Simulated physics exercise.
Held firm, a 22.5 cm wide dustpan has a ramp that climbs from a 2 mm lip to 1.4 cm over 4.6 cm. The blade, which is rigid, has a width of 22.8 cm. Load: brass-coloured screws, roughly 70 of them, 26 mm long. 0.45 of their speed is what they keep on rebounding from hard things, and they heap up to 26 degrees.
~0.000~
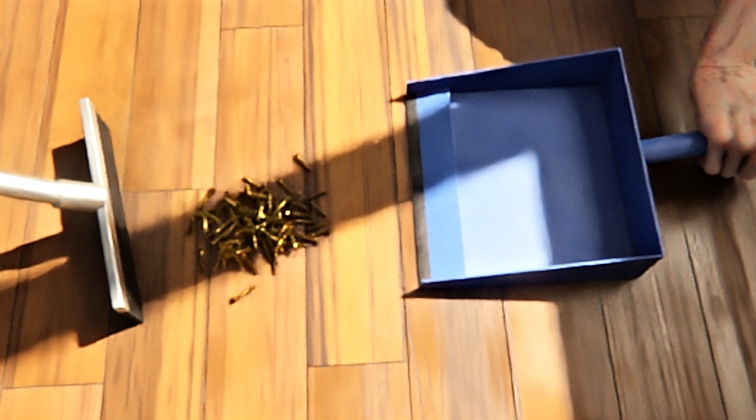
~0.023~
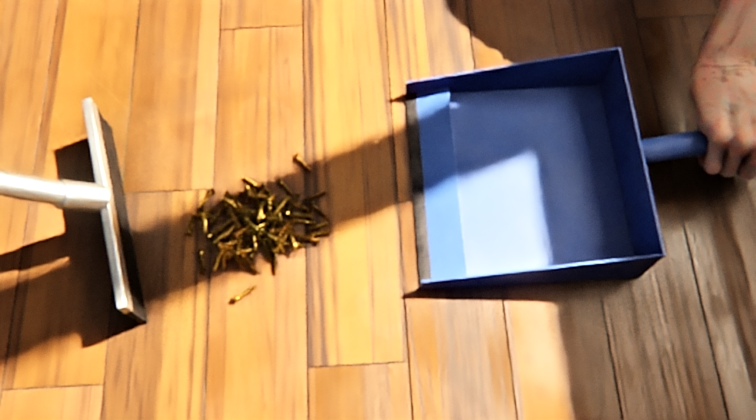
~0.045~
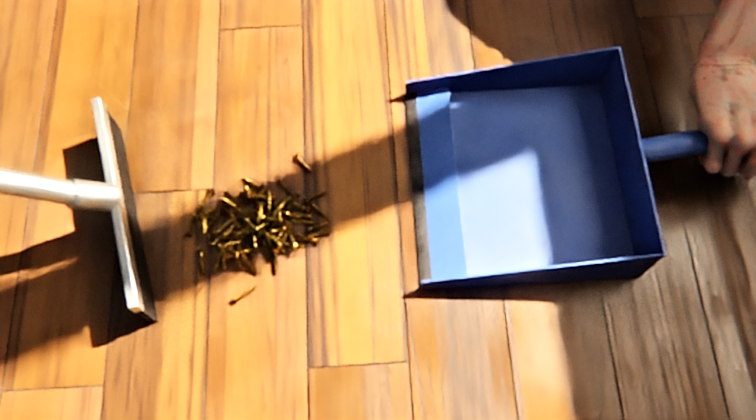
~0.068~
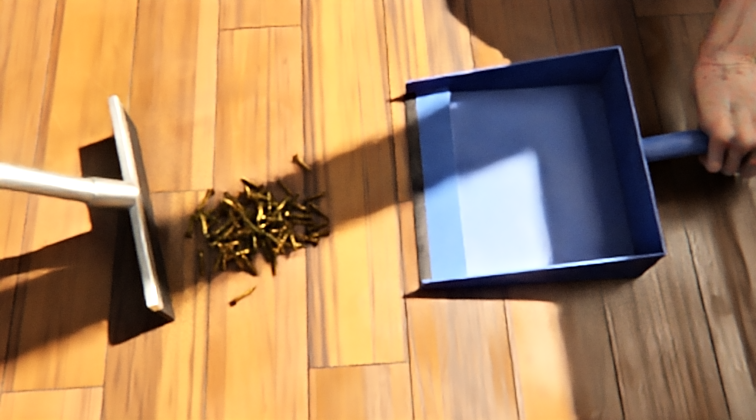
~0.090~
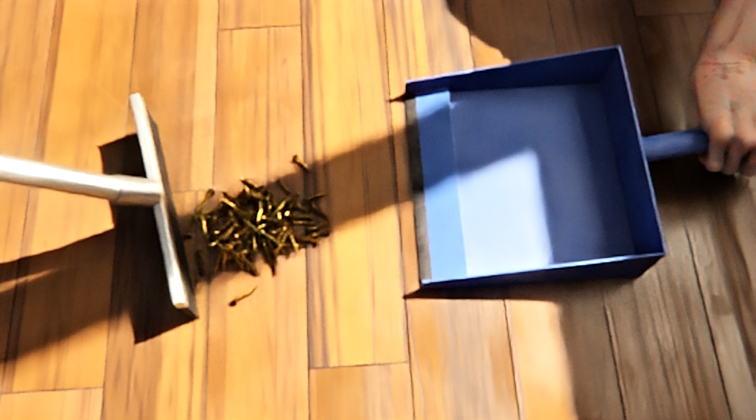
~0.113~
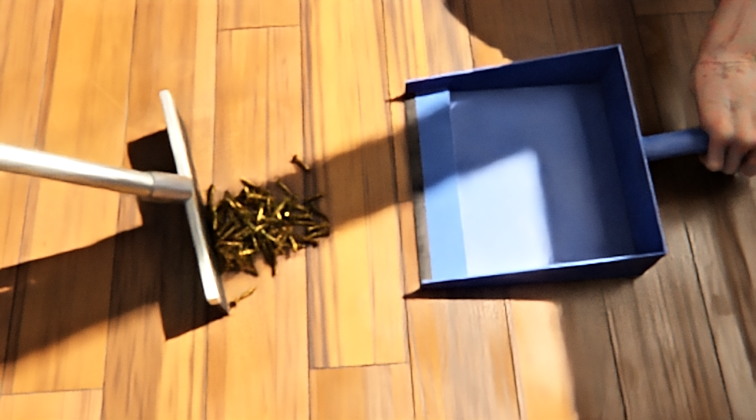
A flat blade slides right across the wooden floor and meets a pile of brass-coloured screws.
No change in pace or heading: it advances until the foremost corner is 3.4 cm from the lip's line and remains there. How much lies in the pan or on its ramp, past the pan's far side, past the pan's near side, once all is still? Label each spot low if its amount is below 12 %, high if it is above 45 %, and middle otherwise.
Pan: High, far side: Low, near side: Low.
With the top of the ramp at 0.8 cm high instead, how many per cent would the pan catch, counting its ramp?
About 75 %.
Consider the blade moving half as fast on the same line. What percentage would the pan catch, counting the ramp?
It would be around 10 percent.
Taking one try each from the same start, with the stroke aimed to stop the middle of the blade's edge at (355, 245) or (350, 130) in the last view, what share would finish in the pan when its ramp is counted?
About 50 and 65 per cent.
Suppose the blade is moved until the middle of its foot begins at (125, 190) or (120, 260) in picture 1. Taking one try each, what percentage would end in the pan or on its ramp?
Close to 70 in a hundred, then close to 60 in a hundred.
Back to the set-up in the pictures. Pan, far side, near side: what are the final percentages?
Final, in %: Pan 65, far side 0, near side 0.
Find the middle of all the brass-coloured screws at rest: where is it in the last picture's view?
Approximately (436, 173) in the last picture.
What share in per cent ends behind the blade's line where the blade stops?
Around 0 in a hundred.
Then, at 0.19 s, middle of the blade 12 cm from the lip; 0 % over the lip, far side 0 %, near side 0 %.
Then, at 0.24 s, middle of the blade 7 cm from the lip; 0 % over the lip, far side 0 %, near side 0 %.
Then, at 0.43 s, middle of the blade 6 cm from the lip; 80 % over the lip, far side 0 %, near side 0 %.
By 1.3 s all is still; pan 65 %, far side 0 %, near side 0 %, in front of the lip or behind the blade 30 %.
